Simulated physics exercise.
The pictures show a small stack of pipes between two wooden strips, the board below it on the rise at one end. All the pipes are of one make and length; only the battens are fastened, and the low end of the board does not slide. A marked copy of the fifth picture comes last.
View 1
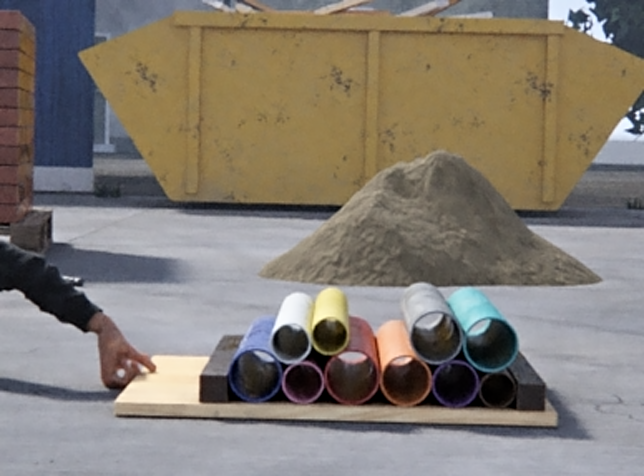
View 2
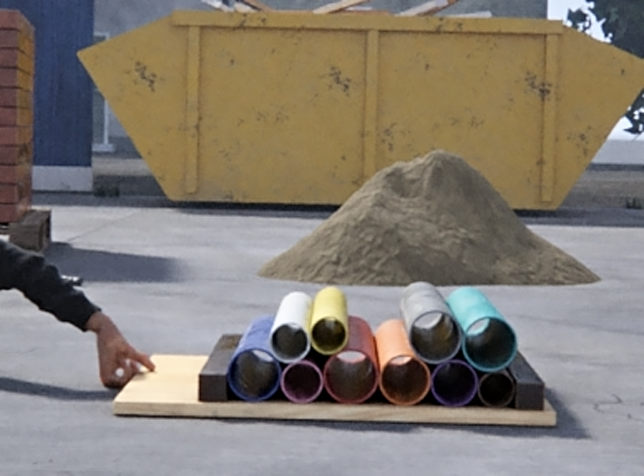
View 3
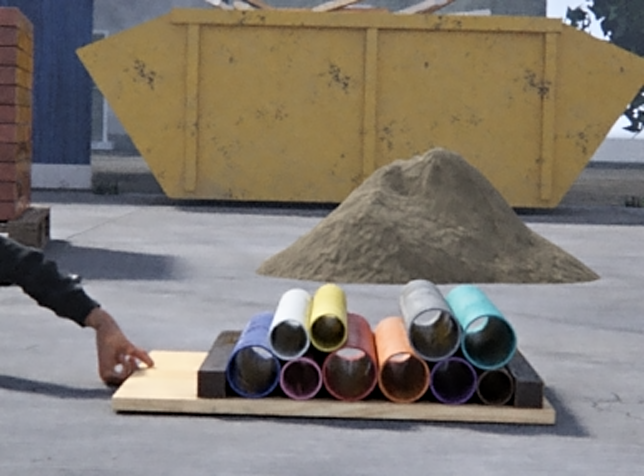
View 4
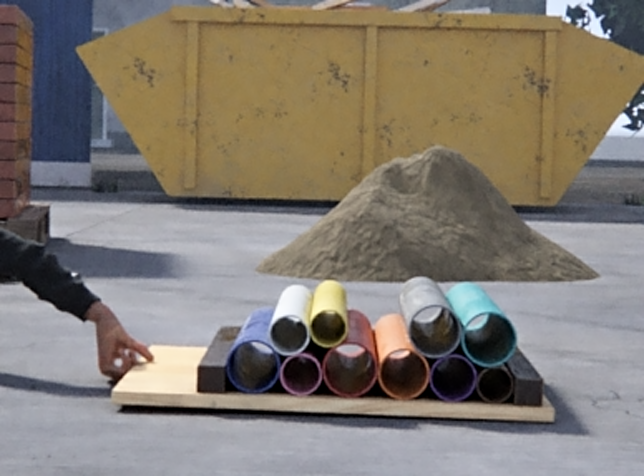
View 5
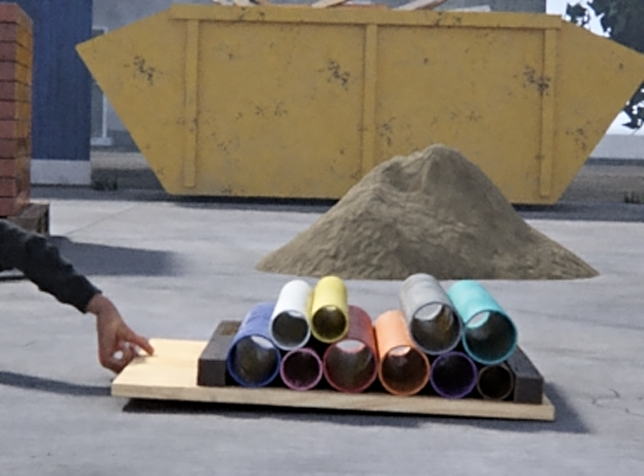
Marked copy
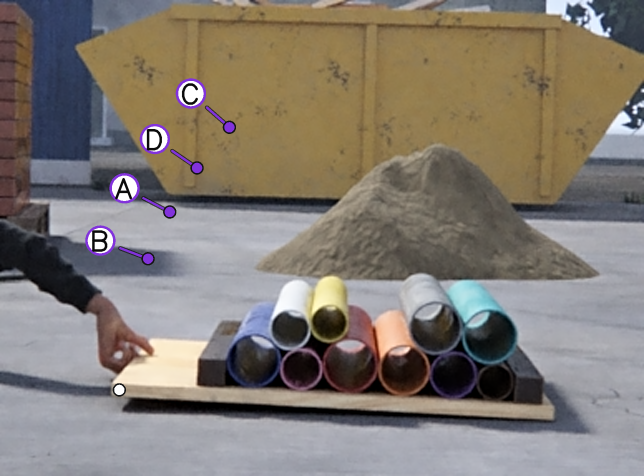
A paved yard is seen from the front, with a yellow skip, a sand heap and stacked reddish blocks behind. In the foreground, blue, pink, red, orange, purple and brown pipes lie between dark strips on a pale board, with white, yellow, grey and teal ones on top. A dark-sleeved hand at left raises the board's left end slightly, the pipes keeping their arrangement as the view shifts barely.
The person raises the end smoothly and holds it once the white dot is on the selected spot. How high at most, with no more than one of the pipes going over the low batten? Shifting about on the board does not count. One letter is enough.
No higher than B.
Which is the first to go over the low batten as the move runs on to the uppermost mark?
First is the turquoise one.
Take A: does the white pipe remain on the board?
The white pipe: Yes.
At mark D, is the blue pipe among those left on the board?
Yes, with D.
On the marked copy, A at (170, 212); B at (148, 259); C at (229, 127); D at (197, 168); the white dot at (119, 390).
With B. Early on, board at 14°.
Further on, board at 19°.
At the end, board at 19°, one over the low batten (turquoise).
As for the rest, A three over the low batten (grey, yellow, turquoise); C four over the low batten (white, grey, yellow, turquoise); D four over the low batten (white, grey, yellow, turquoise).
